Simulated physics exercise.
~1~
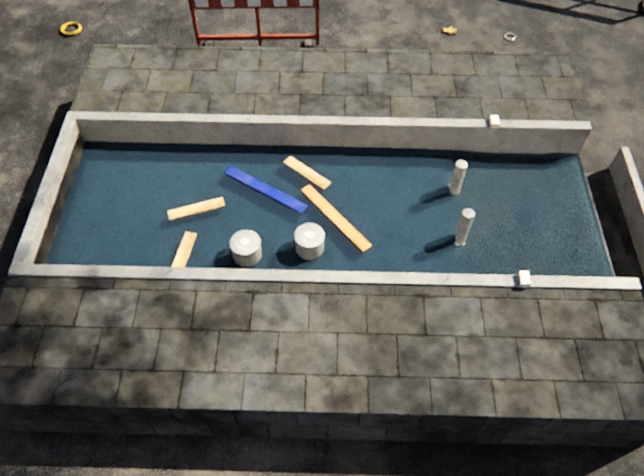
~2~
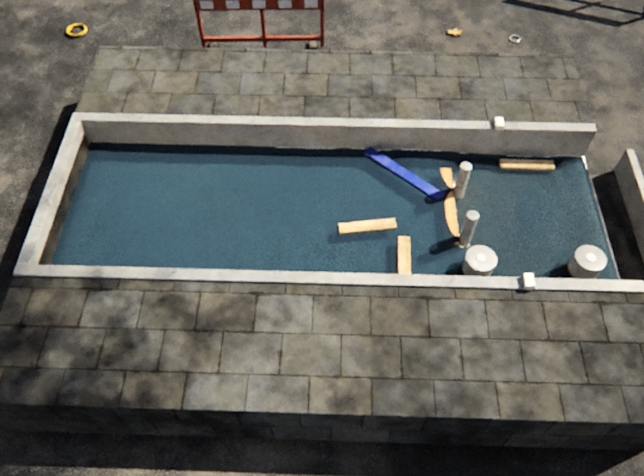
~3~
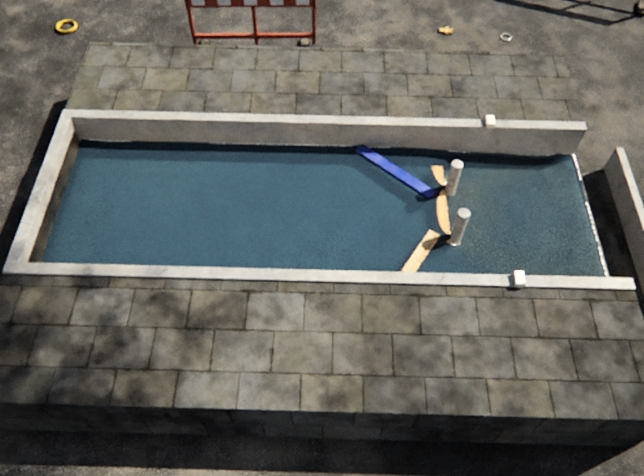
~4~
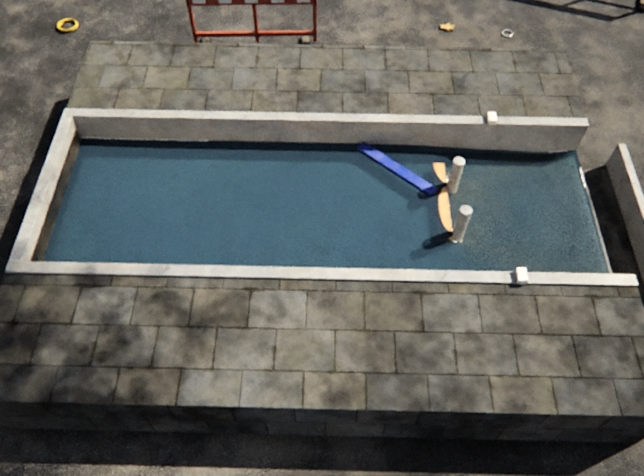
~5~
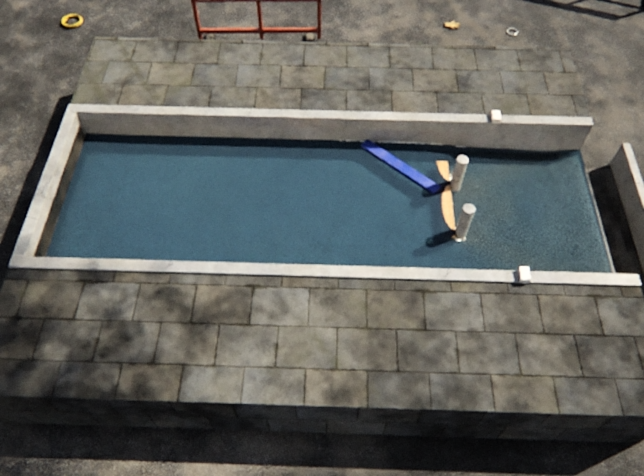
The clip shows wooden planks and two pale tubs drifting right along a stone-edged water channel; the tubs and several planks pass two upright posts and leave, while the blue plank and two light ones end up resting by the posts, short of the white marks.
